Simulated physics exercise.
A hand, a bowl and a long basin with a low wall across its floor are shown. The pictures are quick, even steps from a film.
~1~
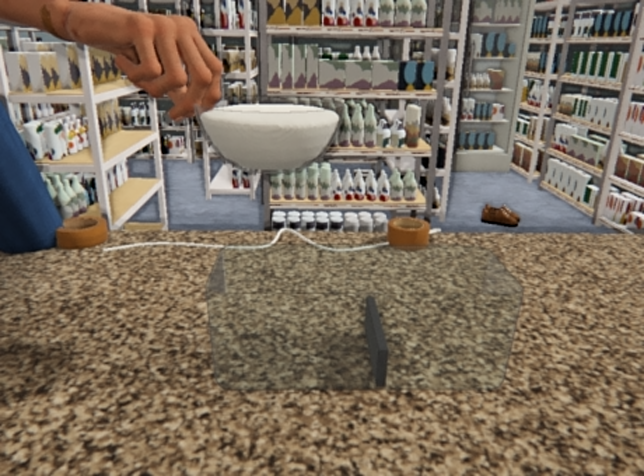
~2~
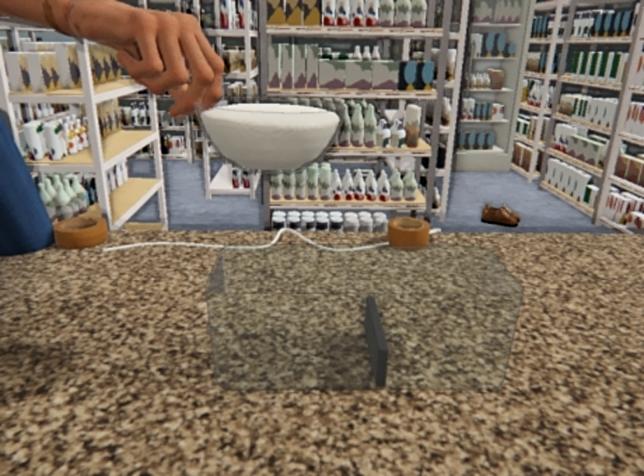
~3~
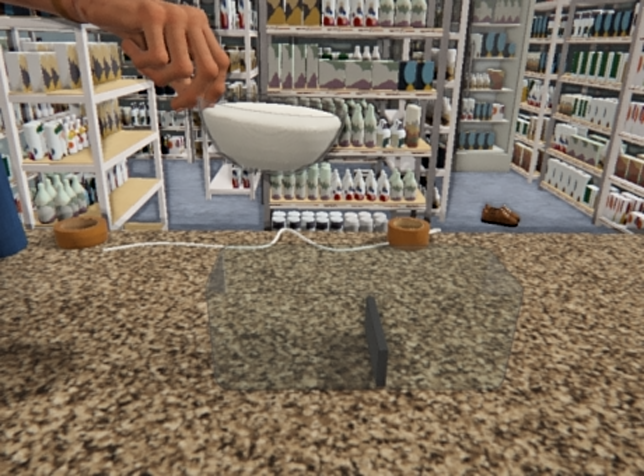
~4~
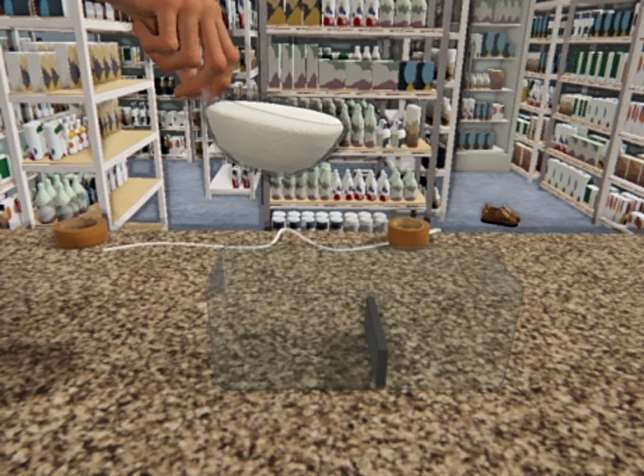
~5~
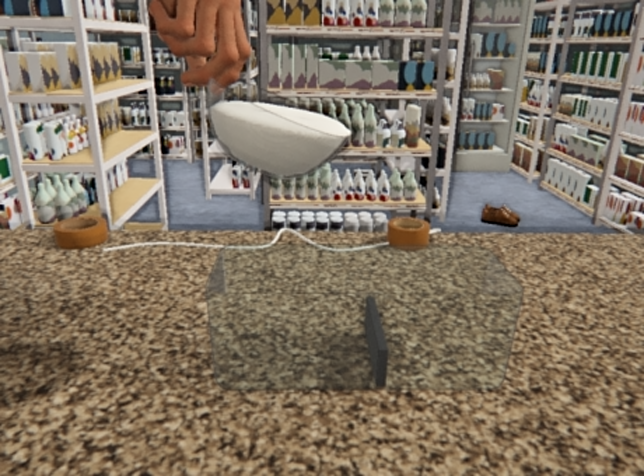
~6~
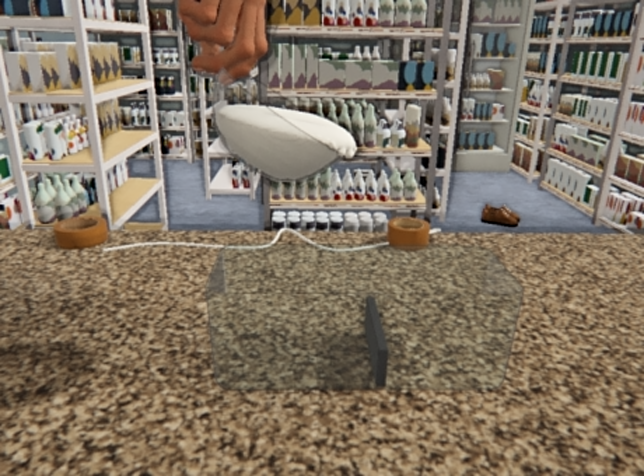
In a shop with stocked shelves, a hand held a white bowl above a clear basin on a speckled counter, then moved right as the bowl tilted further and further to the right.
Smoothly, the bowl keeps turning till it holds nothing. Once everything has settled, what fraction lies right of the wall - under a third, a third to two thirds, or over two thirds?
A third to two thirds lies right of the wall.
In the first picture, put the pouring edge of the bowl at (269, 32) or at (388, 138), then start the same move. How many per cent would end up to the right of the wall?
In order, some 10 and 80 percent.
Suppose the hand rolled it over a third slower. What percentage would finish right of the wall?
Near 65 in a hundred.
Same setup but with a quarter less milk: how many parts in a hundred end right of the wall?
It would be somewhere near 45 %.
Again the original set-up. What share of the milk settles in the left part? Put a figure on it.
Some 45 parts in a hundred.
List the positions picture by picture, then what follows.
Tilt 0°; pouring edge (344, 106); surface from (202, 112) to (339, 114); the long basin's rim runs from (214, 268) to (505, 269); the wall's top is at (376, 322), in the first frame.
Tilt 2°; pouring edge (344, 108); surface from (203, 110) to (339, 115), in the second frame.
Tilt 6°; pouring edge (346, 114); surface from (204, 108) to (341, 118), in the third frame.
Tilt 13°; pouring edge (347, 124); surface from (208, 106) to (344, 121), in the fourth frame.
Tilt 22°; pouring edge (347, 137); surface from (213, 105) to (344, 129); 2 per cent is over the edge, in the fifth frame.
Tilt 34°; pouring edge (345, 151); surface from (218, 109) to (333, 134); 9 per cent is over the edge, in the sixth frame.
A moment on, the bowl is tipped on its side and 8 per cent is still to pour, 9 is left of the wall and 37 right of it.
Next, the bowl is tipped right over and 0 per cent is still to pour, 38 is left of the wall and 55 right of it.
Then the bowl is tipped right over and 0 per cent is still to pour, 43 is left of the wall and 52 right of it.
Later the bowl is tipped right over and 0 per cent is still to pour, 44 is left of the wall and 53 right of it.
Finally, 44 per cent lies left of the wall, 53 right of it and 3 outside.
